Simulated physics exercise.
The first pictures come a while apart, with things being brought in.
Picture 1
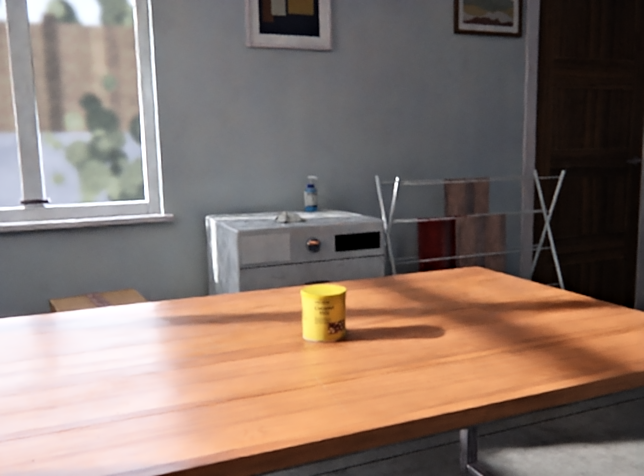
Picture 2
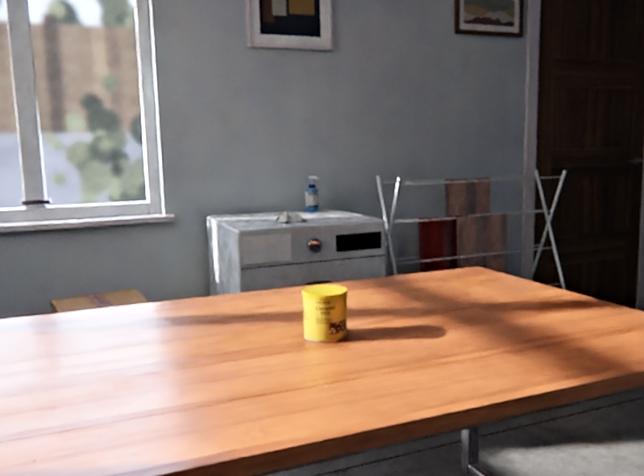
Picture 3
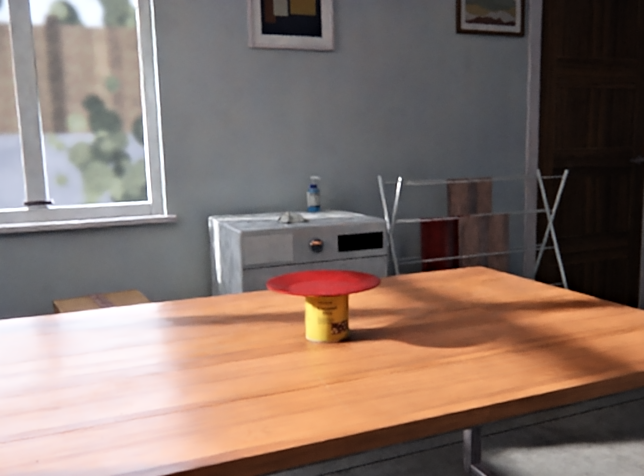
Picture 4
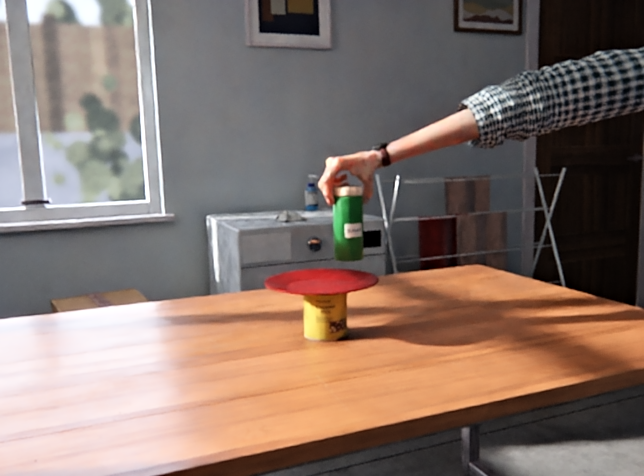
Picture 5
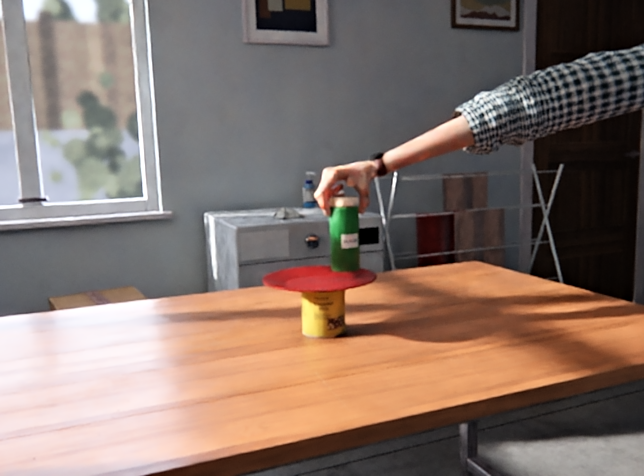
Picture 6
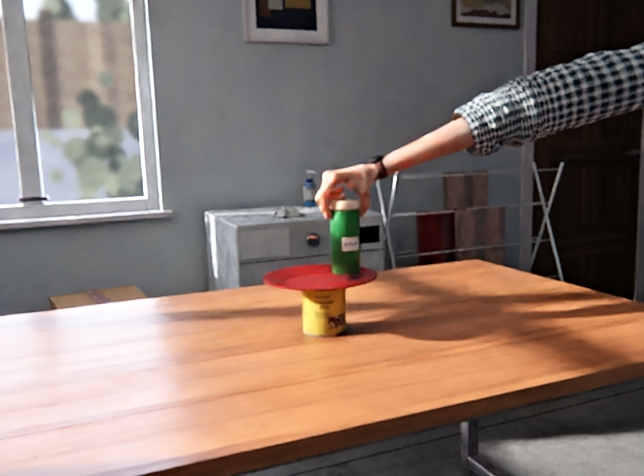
The clip opens on a yellow tin standing alone on a wooden table in a sunlit room. A red plate then appears on top of the tin. A hand in a checked sleeve reaches in from the right and lowers a green jar onto the plate's right side, keeping hold of it.
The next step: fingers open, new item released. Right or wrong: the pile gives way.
Wrong.
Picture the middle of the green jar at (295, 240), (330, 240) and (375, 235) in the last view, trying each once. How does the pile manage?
Stays standing; stays standing; collapses.
Then, 0.30 s past the last view, nothing moves.
Then, 0.90 s past the last view, green jar resting near (345, 237).
Finally, all 3 still in place. Final places as the last picture's camera would see them, green jar near (346, 237). The pile keeps its balance.
